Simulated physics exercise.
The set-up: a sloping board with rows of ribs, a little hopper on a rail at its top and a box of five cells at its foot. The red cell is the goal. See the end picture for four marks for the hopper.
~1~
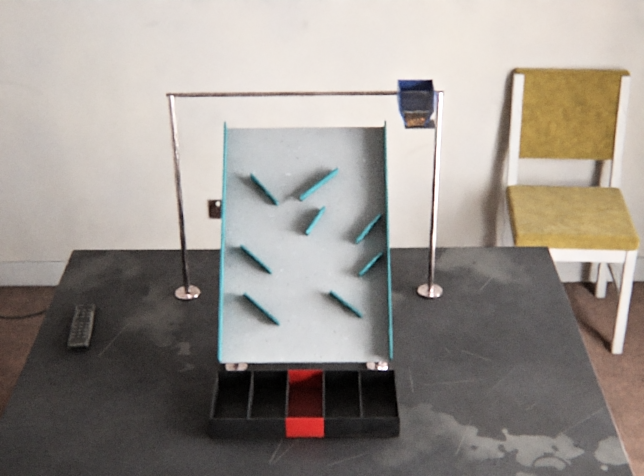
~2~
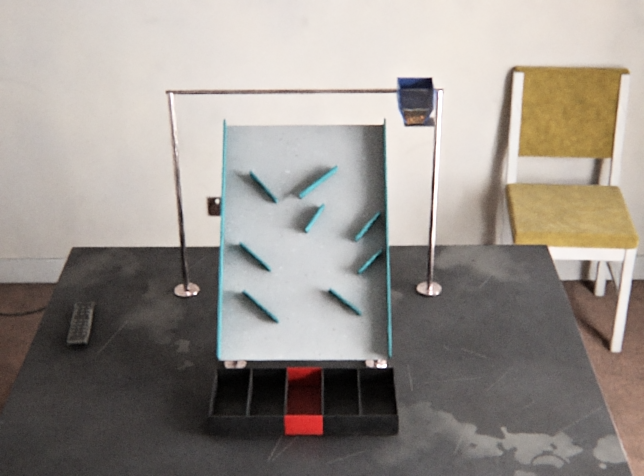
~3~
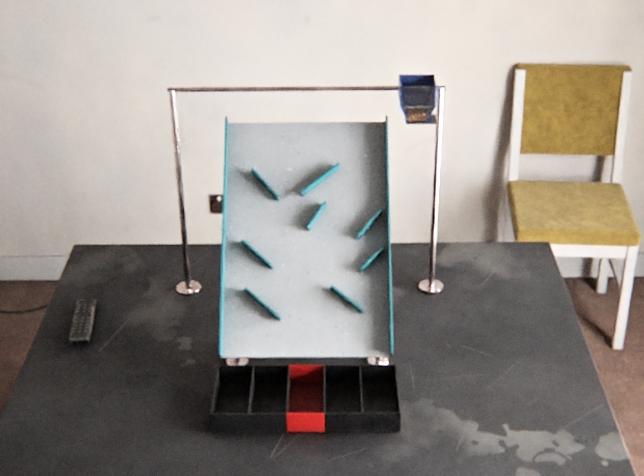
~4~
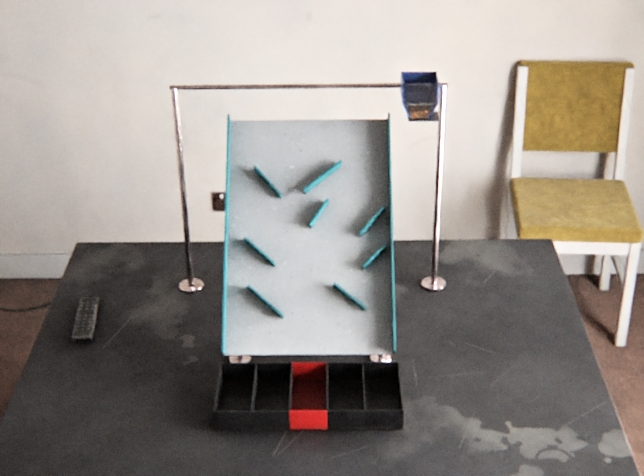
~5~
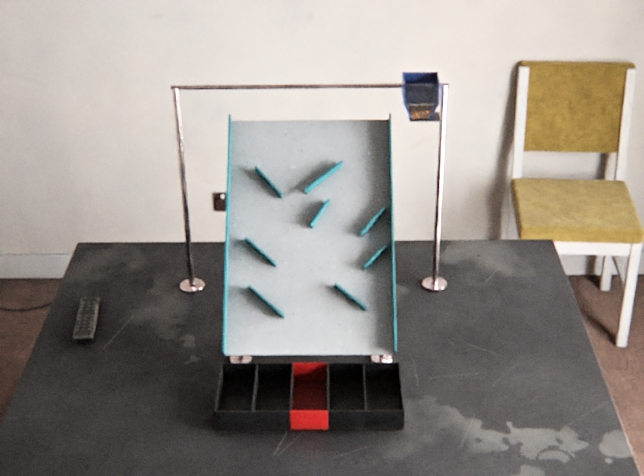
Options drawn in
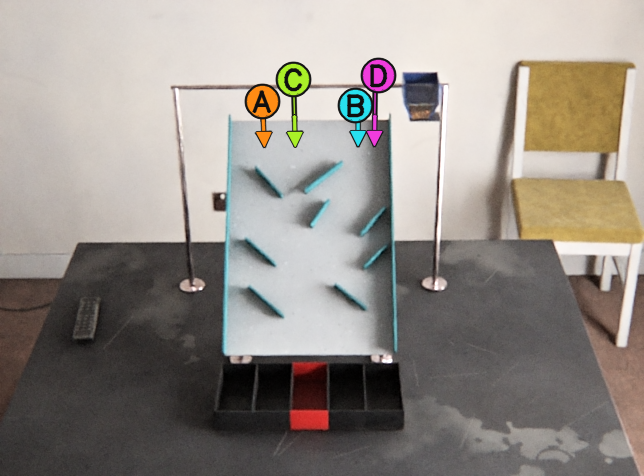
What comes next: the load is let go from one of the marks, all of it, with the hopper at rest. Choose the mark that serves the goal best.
Take C.
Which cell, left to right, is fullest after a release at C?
It is the third one.
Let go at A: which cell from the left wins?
It is the third one.
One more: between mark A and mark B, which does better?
The answer is A.
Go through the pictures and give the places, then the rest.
In the first frame, hopper at (415, 117), cereal balls, door shut.
In the second frame, ribs (250, 171) to (276, 199), (300, 194) to (337, 166), (306, 229) to (324, 203).
In the third frame, ribs (357, 236) to (382, 209), (242, 239) to (272, 266), (361, 269) to (384, 246).
In the fourth frame, ribs (248, 285) to (282, 315), (334, 283) to (365, 307).
In the fifth frame, red cell at (309, 419), number 3 of 5 from the left.
On the marked copy, mark A meets the board at (264, 141); mark B meets the board at (358, 140); mark C meets the board at (295, 141); mark D meets the board at (374, 140).
If A is chosen, about a third in the red cell, about half in other cells, a small part outside the box.
If B is chosen, about a quarter in the red cell, about two thirds in other cells, a stray few outside the box.
If C is chosen, most in the red cell, about a quarter in other cells, a stray few outside the box.
If D is chosen, about a third in the red cell, about half in other cells, a stray few held on the board, a small part outside the box.
